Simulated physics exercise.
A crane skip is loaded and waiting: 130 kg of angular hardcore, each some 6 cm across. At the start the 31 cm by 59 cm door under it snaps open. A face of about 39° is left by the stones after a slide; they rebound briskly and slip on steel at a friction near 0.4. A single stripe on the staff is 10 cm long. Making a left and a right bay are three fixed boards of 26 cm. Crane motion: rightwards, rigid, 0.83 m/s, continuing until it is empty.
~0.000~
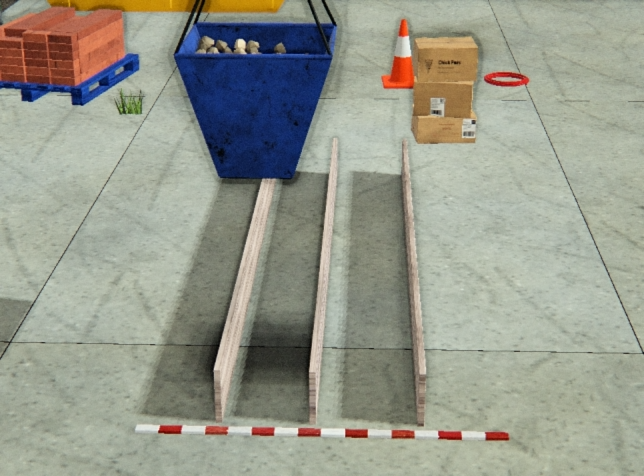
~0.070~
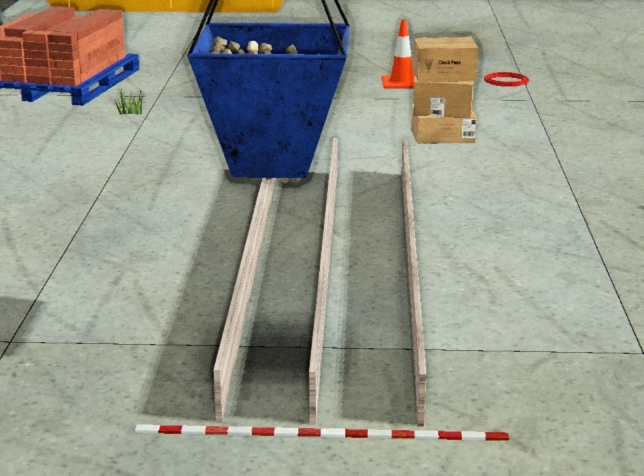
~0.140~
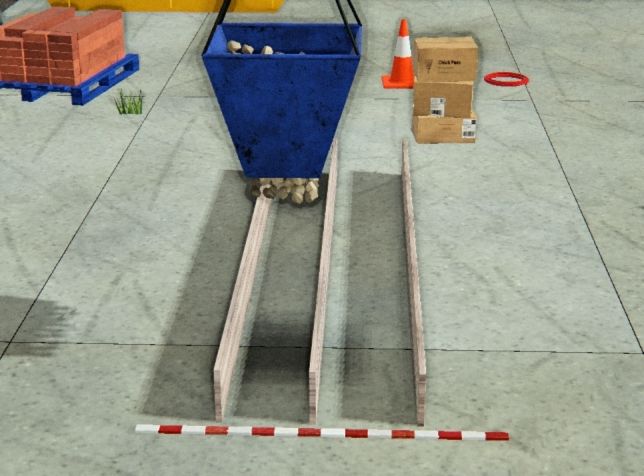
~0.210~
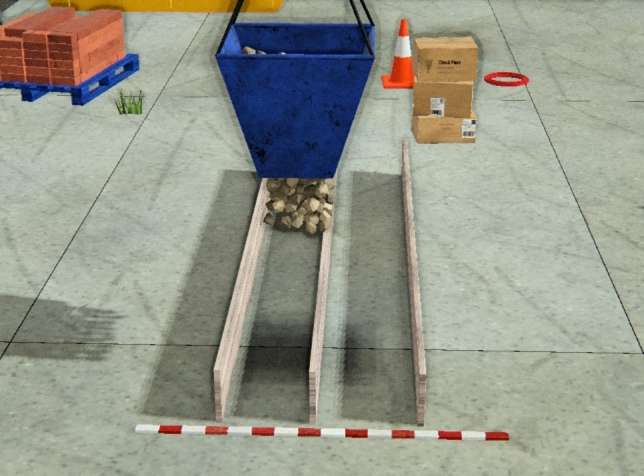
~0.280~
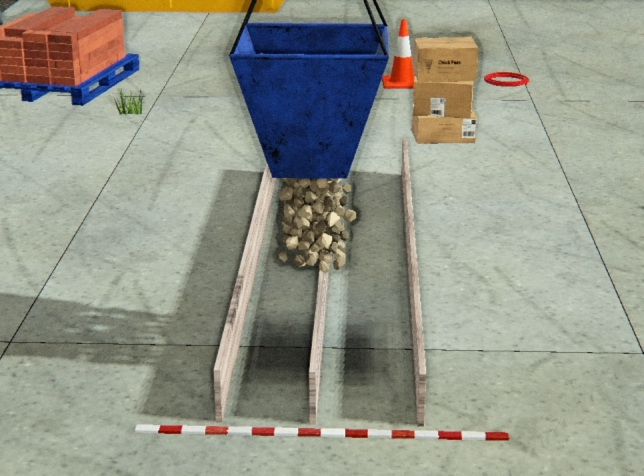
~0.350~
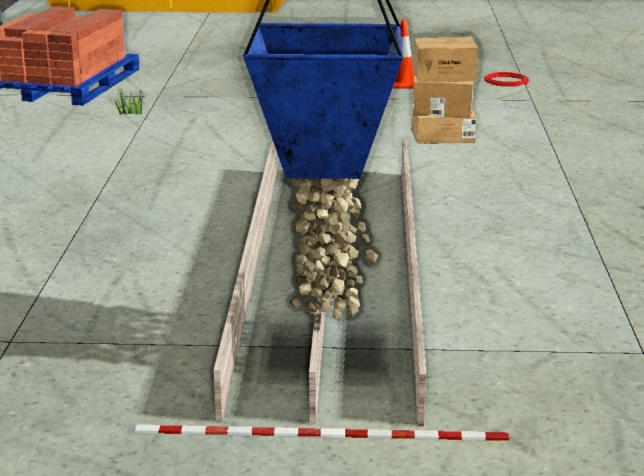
A blue skip moves right while stones pour from its bottom between and over wooden boards.
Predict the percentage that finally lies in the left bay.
3 per cent, roughly.
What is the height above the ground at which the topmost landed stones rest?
About 30 cm above the ground.
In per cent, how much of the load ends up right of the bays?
Something like 5 per cent, roughly.
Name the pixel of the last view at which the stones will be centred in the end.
I'd point to close to (372, 341) in the last picture.
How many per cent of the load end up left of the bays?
Around 0 percent, give or take.
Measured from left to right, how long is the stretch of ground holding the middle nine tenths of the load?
It covers roughly 40 centimetres from left to right.
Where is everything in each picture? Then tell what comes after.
In the first frame, the outlet is at (255, 166); nothing has dropped yet.
In the second frame, the outlet is at (269, 166); 6 % is out.
The third frame shows outlet at (282, 167), the stream shows down to (293, 178); 85 % still inside.
The fourth frame shows outlet at (296, 167), the stream shows down to (306, 208); 73 % still inside.
The fifth frame shows outlet at (309, 167), the stream shows down to (319, 247); 60 % still inside.
The sixth frame shows outlet at (323, 167), the stream shows down to (332, 294); 45 % still inside.
After 0.7 s, 0 % in the crane skip, 3 % falling or lying in the left bay, 96 % falling or lying in the right bay, 1 % falling or lying right of the bays; the stones farthest right are at (424, 296).
After 1.1 s, 0 % in the crane skip, 3 % falling or lying in the left bay, 93 % falling or lying in the right bay, 4 % falling or lying right of the bays; the stones farthest right are at (523, 344).
After 1.7 s, 0 % in the crane skip, 3 % falling or lying in the left bay, 93 % falling or lying in the right bay, 4 % falling or lying right of the bays; the stones farthest right are at (539, 344).
After 2.6 s, 0 % in the crane skip, 3 % falling or lying in the left bay, 93 % falling or lying in the right bay, 4 % falling or lying right of the bays; the stones farthest right are at (539, 344).
After 4.5 s, 0 % in the crane skip, 3 % in the left bay, 93 % in the right bay, 4 % right of the bays; the stones farthest right are at (539, 344).
